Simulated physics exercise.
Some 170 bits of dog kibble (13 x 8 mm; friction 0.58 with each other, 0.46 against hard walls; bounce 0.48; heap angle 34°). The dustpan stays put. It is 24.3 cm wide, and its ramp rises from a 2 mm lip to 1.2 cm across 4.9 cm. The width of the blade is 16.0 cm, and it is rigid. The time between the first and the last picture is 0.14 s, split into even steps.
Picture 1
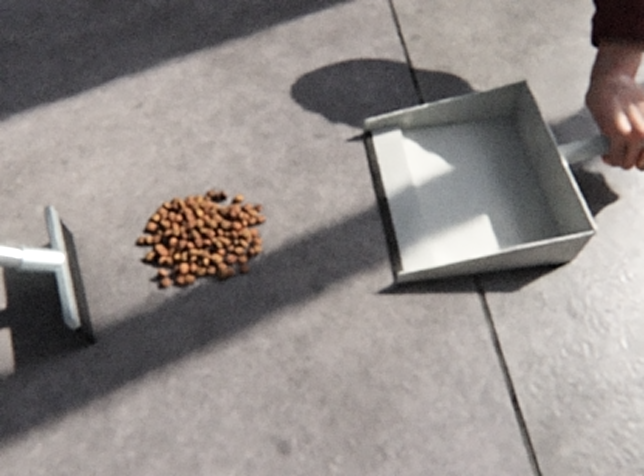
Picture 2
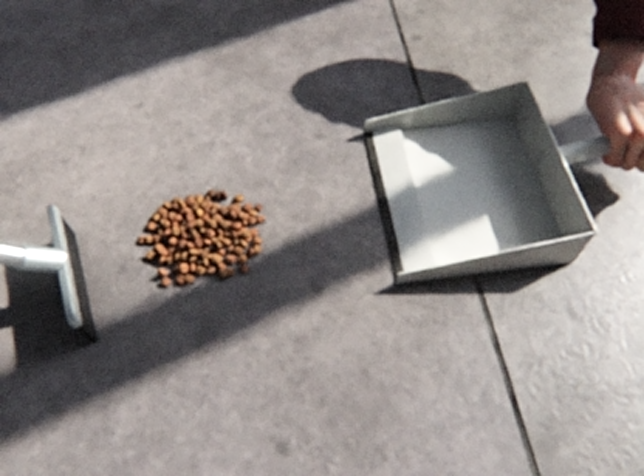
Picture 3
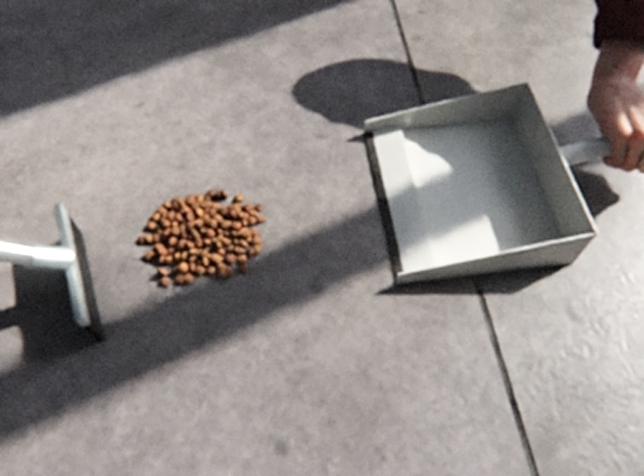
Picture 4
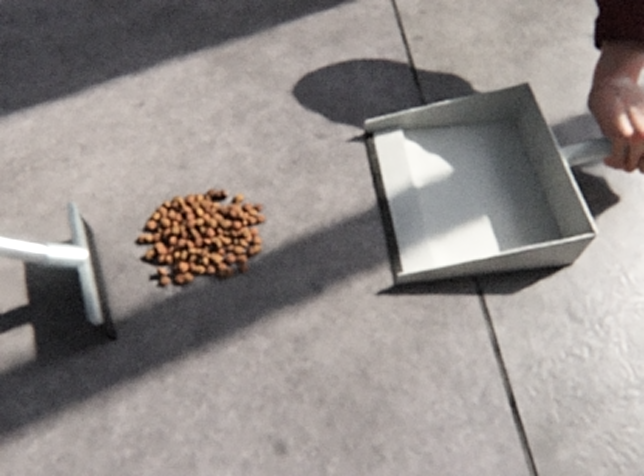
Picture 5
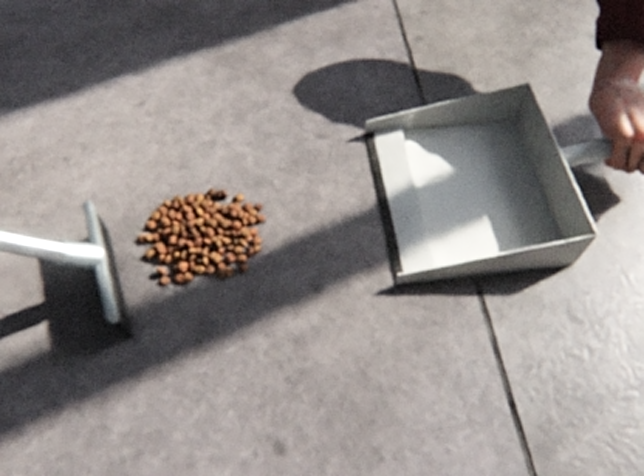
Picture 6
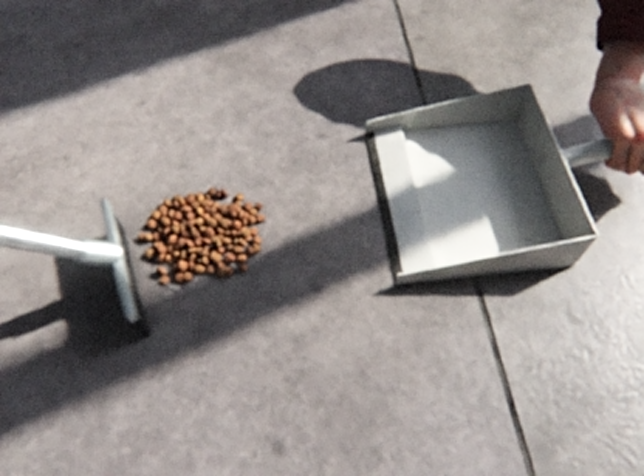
A flat blade slides right across the gray floor, up close to the heaped kibble.
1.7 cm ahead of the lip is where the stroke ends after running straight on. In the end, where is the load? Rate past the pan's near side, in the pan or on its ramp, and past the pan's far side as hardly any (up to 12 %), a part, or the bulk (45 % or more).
Near side: Hardly any, pan: Hardly any, far side: Hardly any.
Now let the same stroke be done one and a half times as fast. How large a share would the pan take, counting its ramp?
I'd put it at close to 20 per cent.
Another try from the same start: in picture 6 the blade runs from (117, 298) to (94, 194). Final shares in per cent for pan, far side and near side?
Pan: 20, far side: 15, near side: 0.
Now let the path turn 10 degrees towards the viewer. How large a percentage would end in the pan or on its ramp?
0 %.
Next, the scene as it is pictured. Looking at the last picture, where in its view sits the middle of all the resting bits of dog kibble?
After settling, the middle sits near (333, 204).
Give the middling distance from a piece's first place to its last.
Median: Approx. 16 cm.
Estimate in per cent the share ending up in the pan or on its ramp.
Near 5 in every hundred.
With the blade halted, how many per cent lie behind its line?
Something like 50 per cent, roughly.
Then, 0.19 s after the last picture, middle of the blade 18 cm from the lip; 0 % over the lip, far side 0 %, near side 0 %.
Then, 0.32 s after the last picture, middle of the blade 8 cm from the lip; 0 % over the lip, far side 0 %, near side 0 %.
Then, 0.58 s after the last picture, middle of the blade 4 cm from the lip; 5 % over the lip, far side 0 %, near side 5 %.
In the end, near side 5 %, pan 5 %, far side 0 %, in front of the lip or behind the blade 95 %.
